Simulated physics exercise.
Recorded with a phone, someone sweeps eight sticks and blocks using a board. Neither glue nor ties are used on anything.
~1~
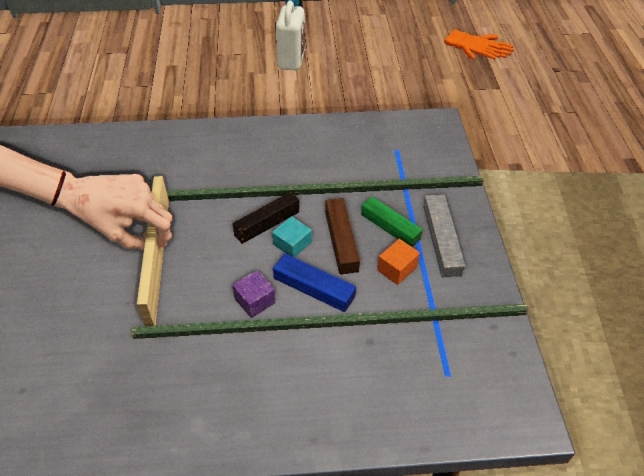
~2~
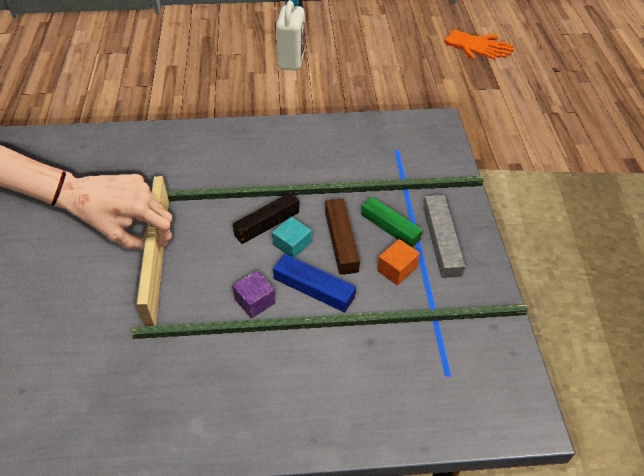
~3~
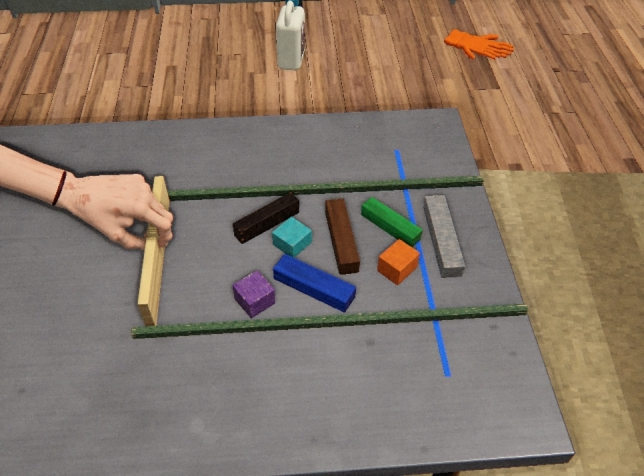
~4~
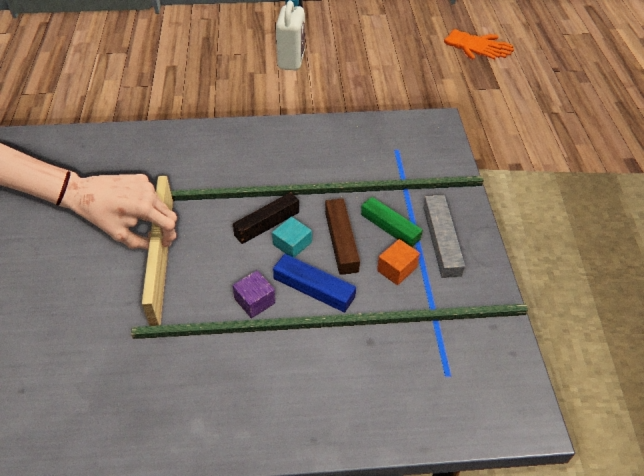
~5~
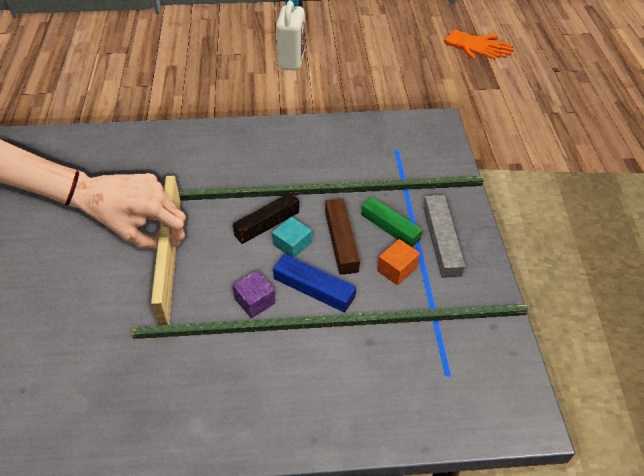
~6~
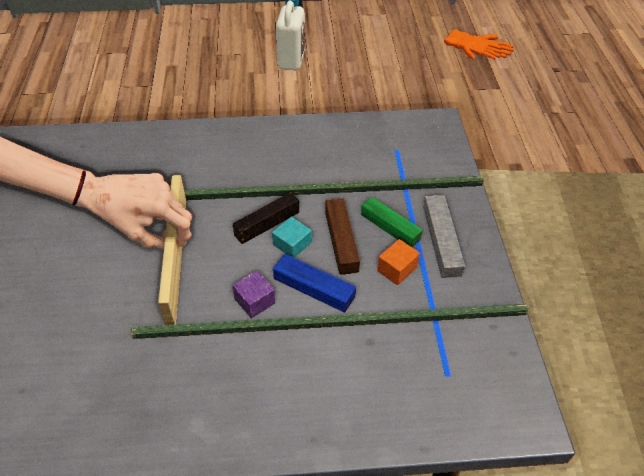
A hand held a light wooden board still at the left end of a grey table, then slid it slightly right between two green strips, without touching the scattered coloured sticks and blocks.
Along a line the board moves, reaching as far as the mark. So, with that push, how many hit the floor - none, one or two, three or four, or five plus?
I'd say one or two.
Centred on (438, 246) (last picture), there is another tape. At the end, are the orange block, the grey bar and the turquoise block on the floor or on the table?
OK, so the orange block comes off, the grey bar comes off, and the turquoise block? It stays where it is.
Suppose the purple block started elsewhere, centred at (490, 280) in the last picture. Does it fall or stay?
I reckon from there it stays aboard.
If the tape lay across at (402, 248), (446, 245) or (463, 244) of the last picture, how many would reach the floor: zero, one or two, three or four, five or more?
Number fallen at each tape, in order - none at all, 3 or 4, 3 or 4.
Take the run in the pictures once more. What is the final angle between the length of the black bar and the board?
Close to 40°.
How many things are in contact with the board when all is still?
It's touching 4 at the end.
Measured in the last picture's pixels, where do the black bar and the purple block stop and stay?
I'd put one at around (439, 204) and the other at around (447, 294).
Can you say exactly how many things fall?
Precisely 1.
Soon after, none off yet; grey bar at rest near (443, 235); green stick at rest near (391, 222); orange block at rest near (398, 262).
In the end, the number that fall off is one or two; gone, grey bar.
